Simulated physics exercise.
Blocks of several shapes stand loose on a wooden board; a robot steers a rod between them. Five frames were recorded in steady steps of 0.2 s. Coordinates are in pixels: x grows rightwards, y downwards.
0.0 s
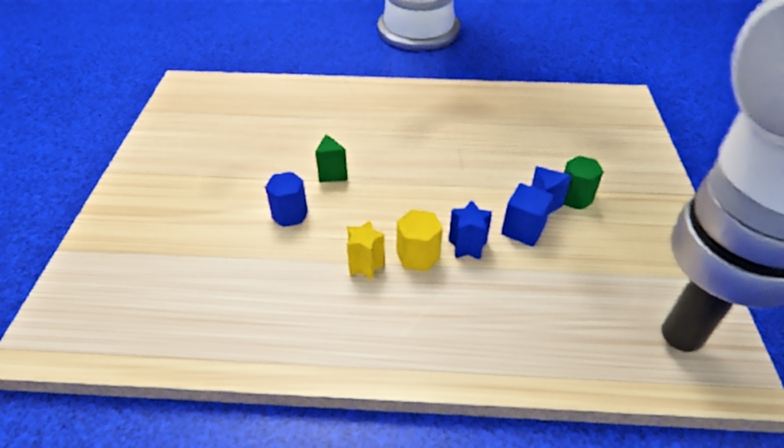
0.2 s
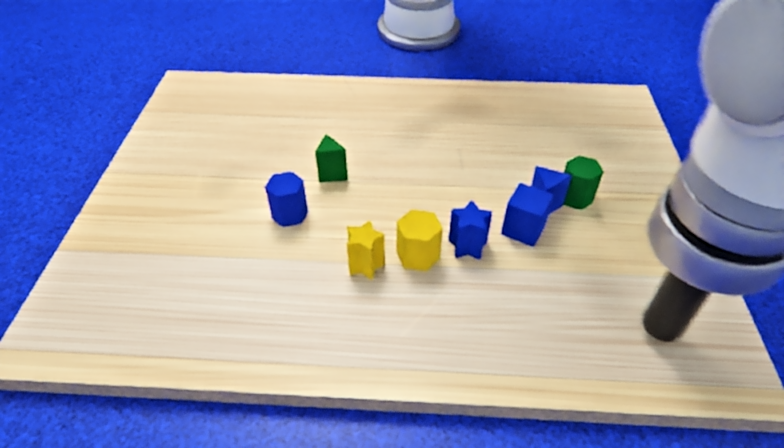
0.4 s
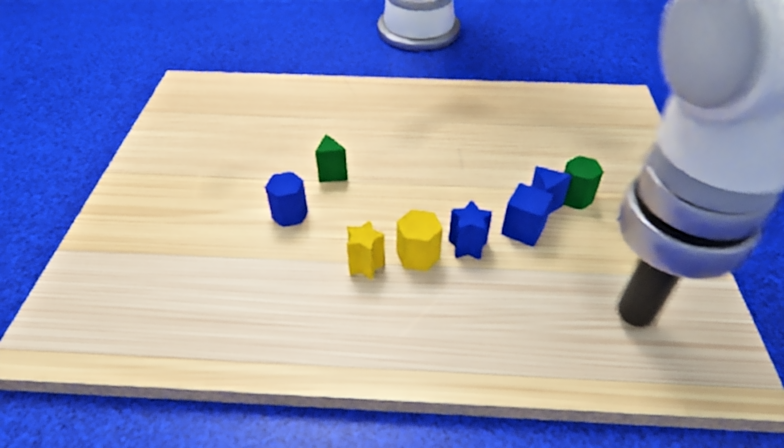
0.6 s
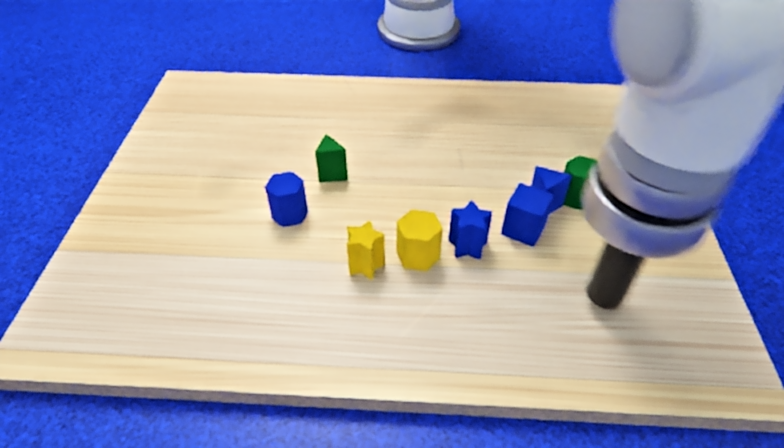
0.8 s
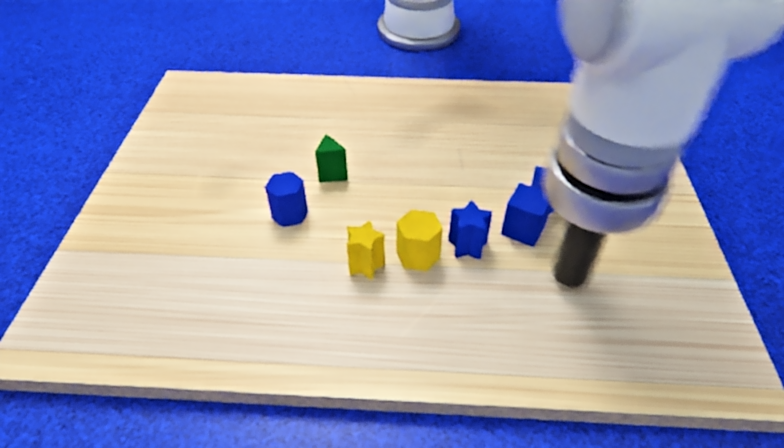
Robot arm with a dark rod sliding left and slightly away across a wooden board, while the colored blocks stay still.
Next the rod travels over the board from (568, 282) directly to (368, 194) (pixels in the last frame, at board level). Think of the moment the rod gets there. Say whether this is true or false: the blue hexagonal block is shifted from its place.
My answer: False.
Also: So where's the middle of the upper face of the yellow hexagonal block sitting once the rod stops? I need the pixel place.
I'd say the yellow hexagonal block ends with its top centre at (393, 227).
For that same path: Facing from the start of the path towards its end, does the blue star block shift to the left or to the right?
Leftward.
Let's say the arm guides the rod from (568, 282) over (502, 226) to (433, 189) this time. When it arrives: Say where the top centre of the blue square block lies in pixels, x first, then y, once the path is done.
Somewhere near (506, 166).
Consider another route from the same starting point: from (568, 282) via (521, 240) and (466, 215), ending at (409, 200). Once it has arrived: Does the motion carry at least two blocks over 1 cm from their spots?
I'd say no.
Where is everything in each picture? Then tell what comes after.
The first frame shows rod's lower end at (681, 336); blue hexagonal block at (284, 183); yellow star block at (364, 234); yellow hexagonal block at (420, 224); blue star block at (472, 215).
The second frame shows rod at (661, 326); blocks still.
The third frame shows rod at (636, 313); blocks still.
The fourth frame shows rod at (605, 295); blocks still.
The fifth frame shows rod at (570, 275); blue hexagonal block at (284, 183); yellow star block at (364, 234); yellow hexagonal block at (420, 224); blue star block at (472, 215).
What follows on the original path. One third of the way, rod at (495, 242); blue star block at (466, 213).
Two thirds of the way, rod at (428, 213); yellow star block at (359, 238), turned 20° clockwise; yellow hexagonal block at (393, 227), turned 50° anticlockwise; blue star block at (400, 198), turned 45° anticlockwise.
At the end, rod at (368, 187); blue hexagonal block still; yellow star block at (358, 238), turned 20° clockwise; yellow hexagonal block at (393, 227), turned 50° anticlockwise; blue star block at (385, 197), turned 90° anticlockwise.
